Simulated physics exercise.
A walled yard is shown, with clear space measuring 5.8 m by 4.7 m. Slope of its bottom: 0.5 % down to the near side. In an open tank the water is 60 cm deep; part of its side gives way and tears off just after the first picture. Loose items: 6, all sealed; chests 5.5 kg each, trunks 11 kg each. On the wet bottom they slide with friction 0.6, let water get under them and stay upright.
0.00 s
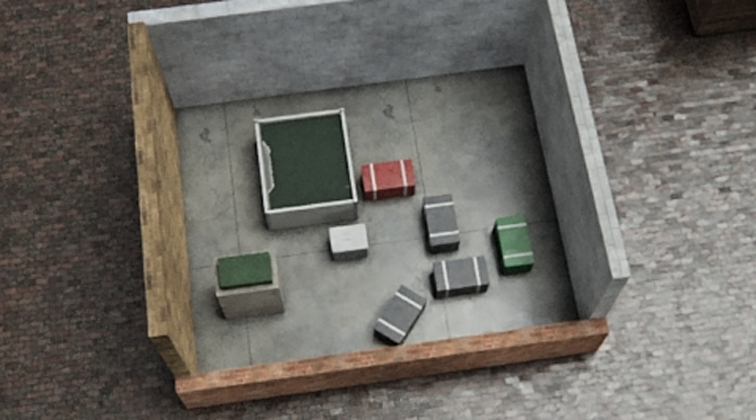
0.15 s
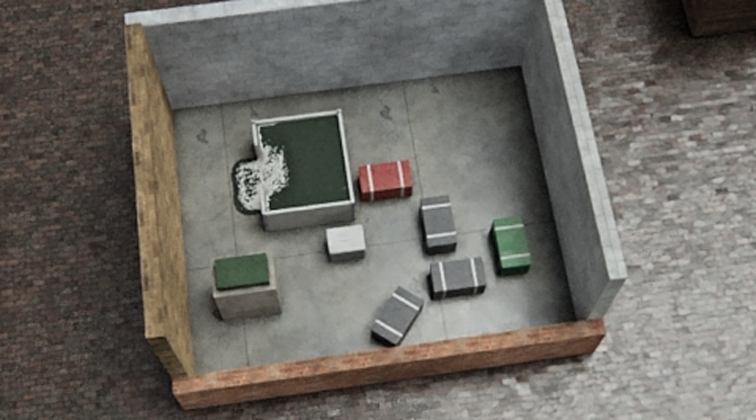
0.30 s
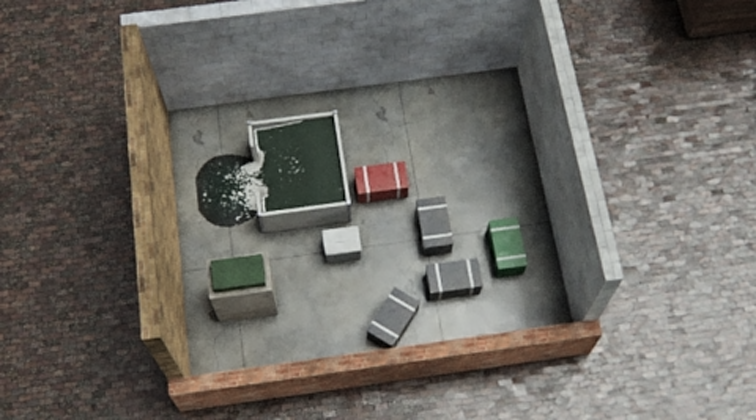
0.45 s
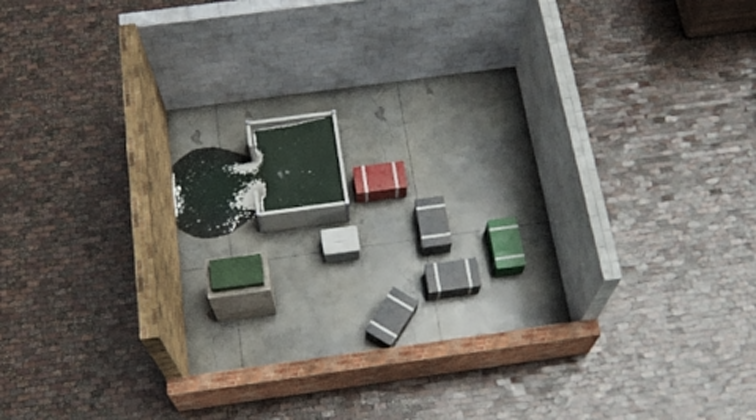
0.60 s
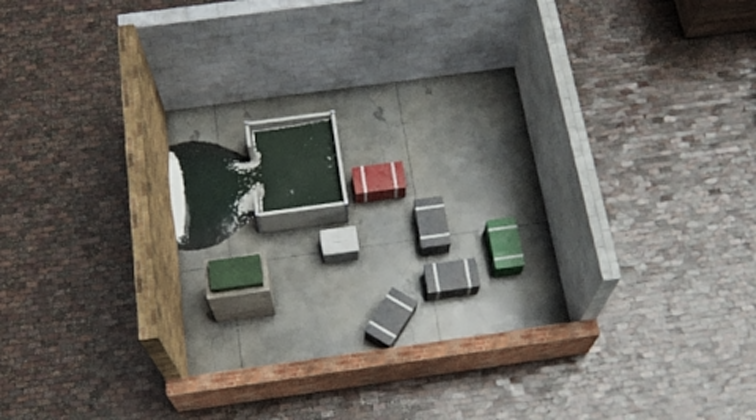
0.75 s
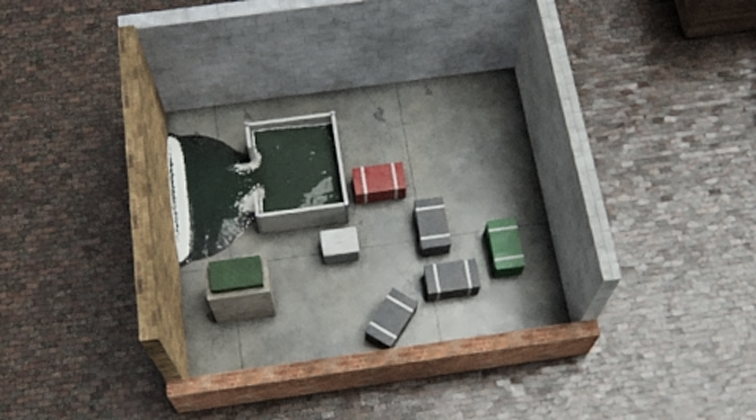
Dark water pouring through the broken left side of an open tank, spreading to the yard's wall as scattered trunks stay still.
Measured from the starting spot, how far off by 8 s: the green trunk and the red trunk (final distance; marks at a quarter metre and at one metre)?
At the end, the green trunk strays somewhat. The red trunk lingers near its start.
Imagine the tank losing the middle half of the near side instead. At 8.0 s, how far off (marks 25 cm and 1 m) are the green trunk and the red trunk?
Log: Green trunk large displacement; red trunk negligible displacement.
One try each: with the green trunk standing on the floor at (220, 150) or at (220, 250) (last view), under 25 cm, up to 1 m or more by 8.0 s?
In that order: It gets carried off; it gets carried off.
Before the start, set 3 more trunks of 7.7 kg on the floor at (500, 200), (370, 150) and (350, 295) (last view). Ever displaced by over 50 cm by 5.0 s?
From first to last: Does not reach it, does not reach it, surpasses it.
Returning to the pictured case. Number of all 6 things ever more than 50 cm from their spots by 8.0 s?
Result: 5.
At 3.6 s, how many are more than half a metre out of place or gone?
The count is 0.
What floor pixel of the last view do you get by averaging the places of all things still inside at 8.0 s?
That lands at roughly (473, 240).
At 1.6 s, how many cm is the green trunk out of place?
Shift by then: About 0 cm.
After 1.6 s the green trunk is near (506, 243), 0.0 m from its start, aground; the red trunk is near (379, 178), 0.0 m from its start, aground; 0 afloat.
After 3.6 s the green trunk is near (506, 243), 0.0 m from its start, aground; the red trunk is near (379, 178), 0.0 m from its start, aground; 0 afloat.
After 5.6 s the green trunk is near (506, 243), 0.0 m from its start, aground; the red trunk is near (379, 178), 0.0 m from its start, aground; 2 afloat.
After 8.0 s the green trunk is near (535, 267), 0.6 m from its start, afloat; the red trunk is near (379, 178), 0.0 m from its start, aground; 5 afloat.
